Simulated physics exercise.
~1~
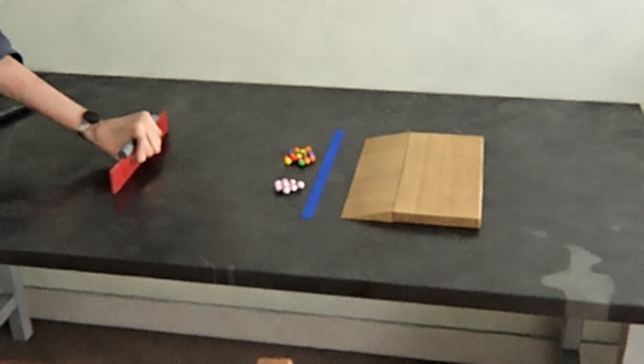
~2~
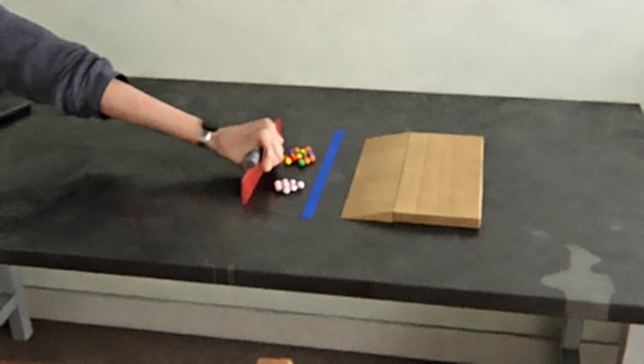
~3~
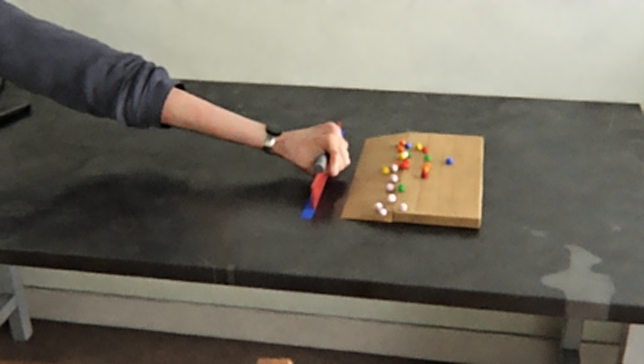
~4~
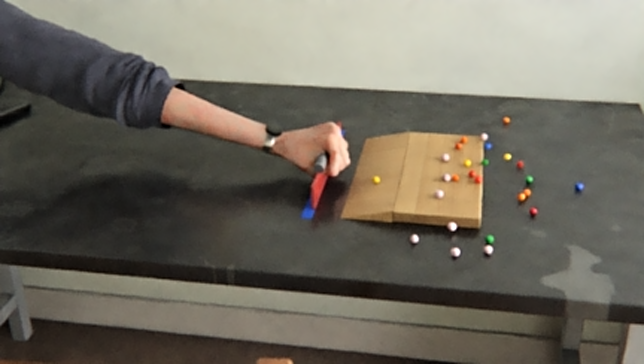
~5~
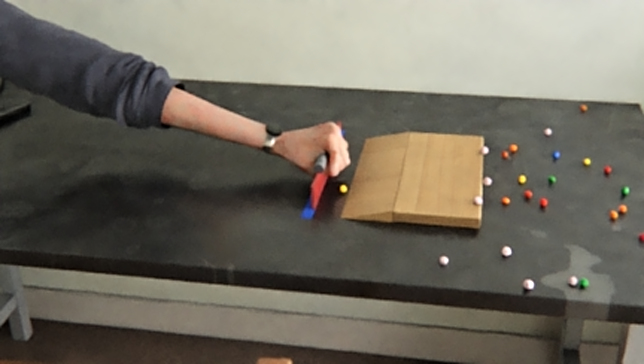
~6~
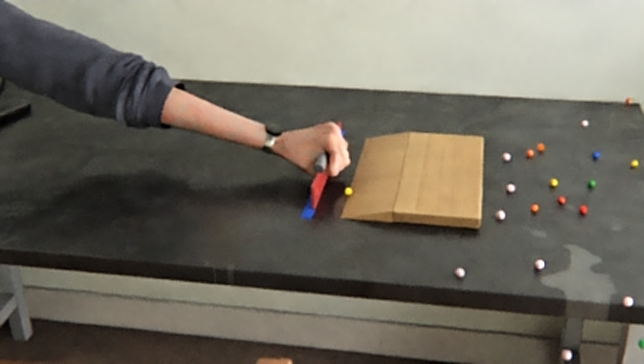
A hand swept a red scraper right across a dark table, pushing pink and multicolored beads toward a low wooden wedge, and stopped at the blue tape; the beads rolled over it and scattered beyond, except one yellow bead left before the wedge.
